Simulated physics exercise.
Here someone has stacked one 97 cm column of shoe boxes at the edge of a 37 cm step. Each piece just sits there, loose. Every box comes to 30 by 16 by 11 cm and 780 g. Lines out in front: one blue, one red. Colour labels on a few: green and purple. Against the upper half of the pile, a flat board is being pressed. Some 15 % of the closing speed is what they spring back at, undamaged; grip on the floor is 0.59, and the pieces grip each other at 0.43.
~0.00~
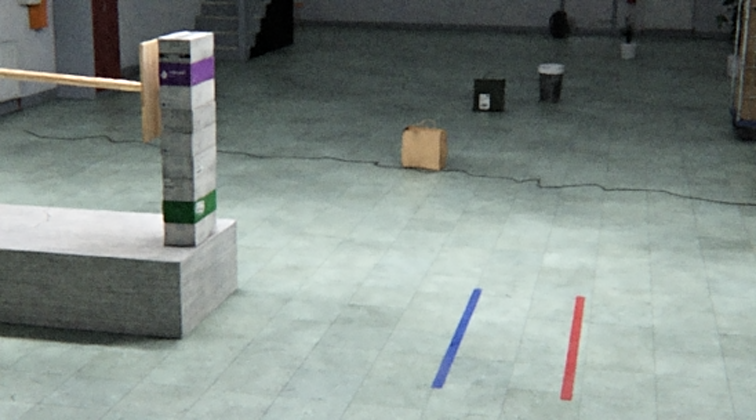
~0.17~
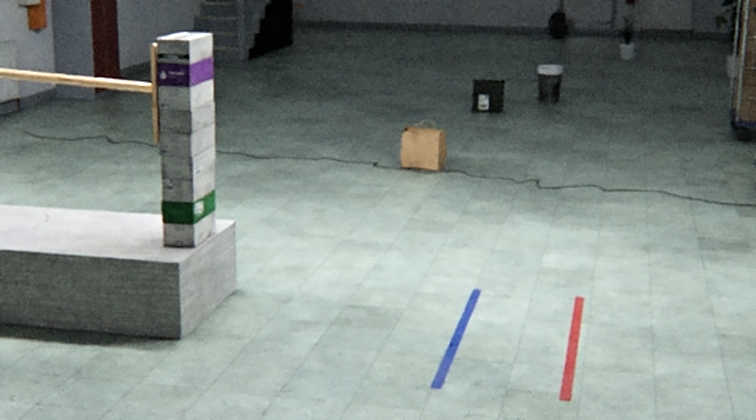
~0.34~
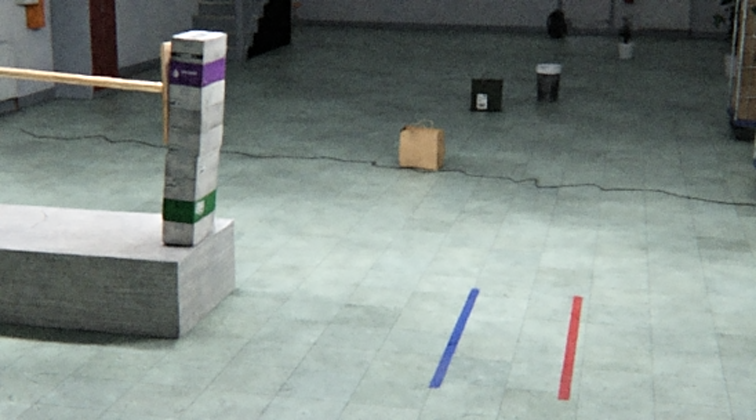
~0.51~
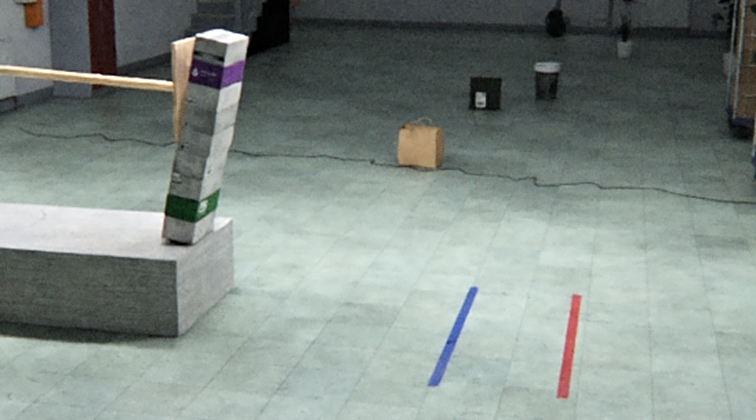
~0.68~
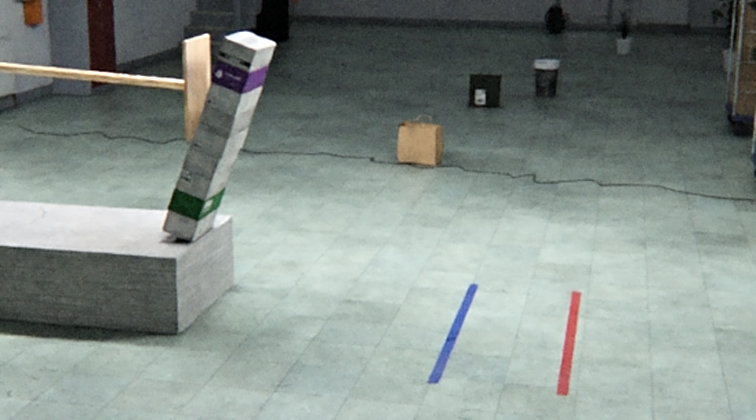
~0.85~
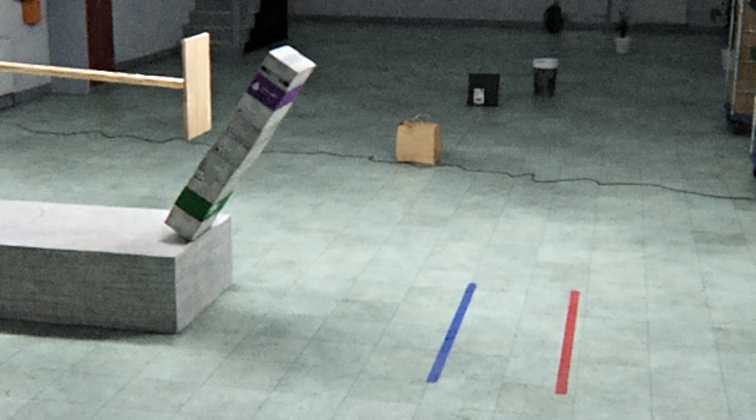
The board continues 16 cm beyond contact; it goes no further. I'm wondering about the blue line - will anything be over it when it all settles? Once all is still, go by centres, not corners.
I expect nothing will be over it.
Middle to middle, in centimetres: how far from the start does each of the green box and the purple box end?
Net displacement (cm): Green = 55; purple = 155.
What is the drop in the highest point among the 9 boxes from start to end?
About 118 cm.
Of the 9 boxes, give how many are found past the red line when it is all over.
The total is 0.
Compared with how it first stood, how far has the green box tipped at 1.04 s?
I'd estimate close to 60°.
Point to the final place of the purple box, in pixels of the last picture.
Near (412, 306).
After 0.92 s, none of the 9 boxes past the blue line, 9 disturbed; purple box leaning 40°, 15 cm lower; green box leaning 40°.
After 1.04 s, none of the 9 boxes past the blue line, 9 disturbed; green box leaning 59°; purple box leaning 59°, 33 cm lower.
After 1.22 s, none of the 9 boxes past the blue line, 9 disturbed; green box on its side; purple box on its side.
After 1.54 s, none of the 9 boxes past the blue line, 9 disturbed; green box on its side; purple box leaning 56°, 1.08 m lower.
At rest (2.4 s), none of the 9 boxes past the blue line, 9 disturbed; purple box on its side; green box on its side. The farthest middle lies 8 cm short of that line. As the last picture would show them, middles, purple box near (412, 306), green box near (248, 294).
